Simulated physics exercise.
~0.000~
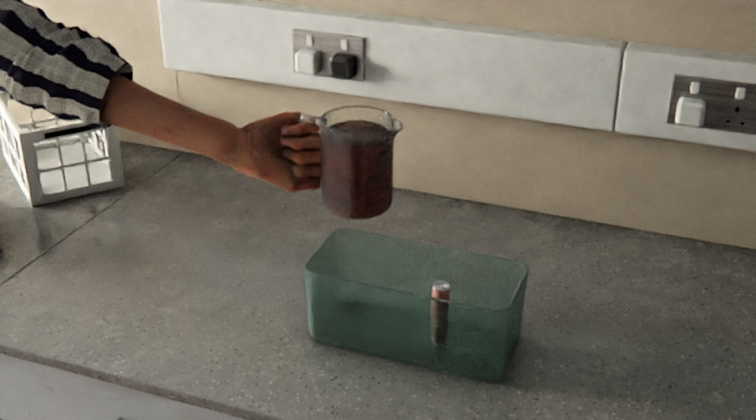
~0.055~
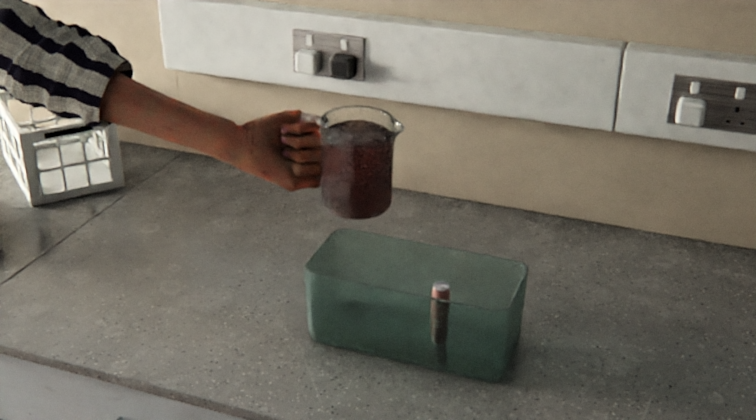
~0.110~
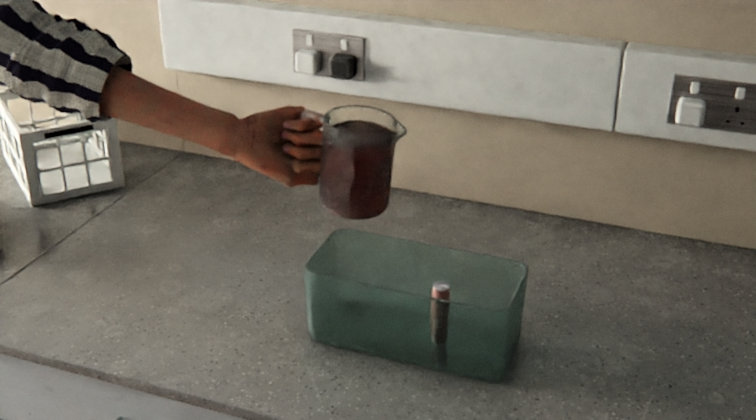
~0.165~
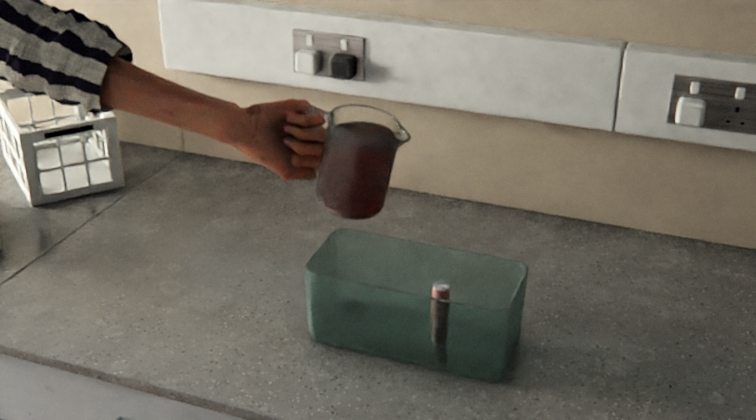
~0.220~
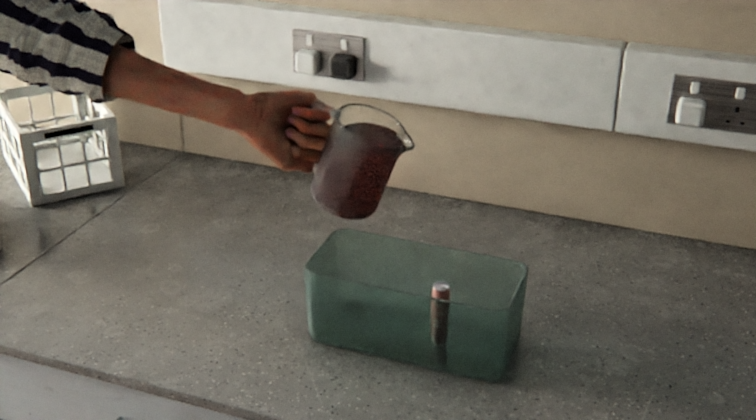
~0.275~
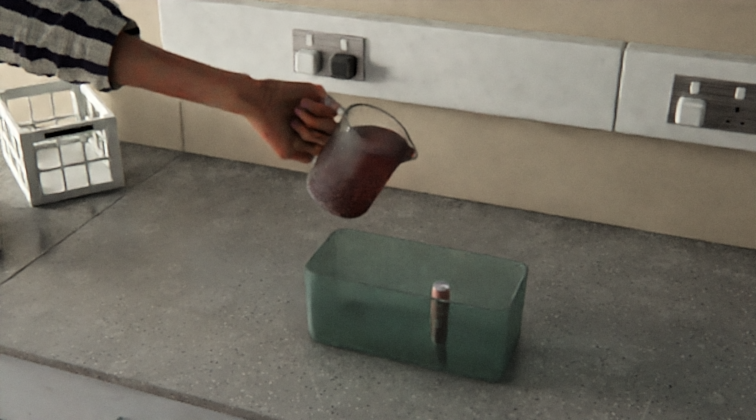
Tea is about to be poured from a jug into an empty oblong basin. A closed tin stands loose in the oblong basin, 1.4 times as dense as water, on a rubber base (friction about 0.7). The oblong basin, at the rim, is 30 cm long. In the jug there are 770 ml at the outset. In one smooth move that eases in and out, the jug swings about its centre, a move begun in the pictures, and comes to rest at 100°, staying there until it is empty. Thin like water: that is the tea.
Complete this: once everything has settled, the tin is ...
Once everything has settled, the tin is standing up.
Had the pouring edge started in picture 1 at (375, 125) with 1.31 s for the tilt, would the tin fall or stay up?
It tumbles.
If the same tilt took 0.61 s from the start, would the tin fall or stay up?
The tin stays on its base.
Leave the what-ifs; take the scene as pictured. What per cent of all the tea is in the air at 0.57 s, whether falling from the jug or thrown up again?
Share: Roughly 20 per cent.
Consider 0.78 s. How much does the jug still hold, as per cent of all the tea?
26 in a hundred, give or take.
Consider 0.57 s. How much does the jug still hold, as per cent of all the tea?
Some 70 % of it is still there.
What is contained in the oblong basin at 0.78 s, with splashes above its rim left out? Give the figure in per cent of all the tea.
The fraction sits near 54 in a hundred.
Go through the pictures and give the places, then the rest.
In the first frame, it leans 0°; its right rim is at (402, 128); the tea meets the walls at (327, 127) and (393, 136); the oblong basin's rim runs from (320, 249) to (519, 289); the tin's top is at (441, 288).
In the second frame, it leans 1°; its right rim is at (403, 129); the tea meets the walls at (328, 126) and (393, 137).
In the third frame, it leans 5°; its right rim is at (406, 133); the tea meets the walls at (330, 126) and (395, 139).
In the fourth frame, it leans 11°; its right rim is at (410, 139); the tea meets the walls at (332, 128) and (399, 141).
In the fifth frame, it leans 20°; its right rim is at (414, 147); the tea meets the walls at (330, 142) and (406, 144).
In the sixth frame, it leans 30°; its right rim is at (417, 158); the tea meets the walls at (326, 147) and (414, 150).
Then, 0.57 s in, the tilt is 86° and 69 per cent is still to pour; the tin stands where it began.
Then, 0.78 s in, the tilt is 100° and 26 per cent is still to pour; the tin stands where it began.
Then, 1.01 s in, the tilt is 100° and 7 per cent is still to pour; the tin stands where it began.
Then, 1.25 s in, the tilt is 100° and 1 per cent is still to pour; the tin stands where it began.
Finally, the tin stands where it began.
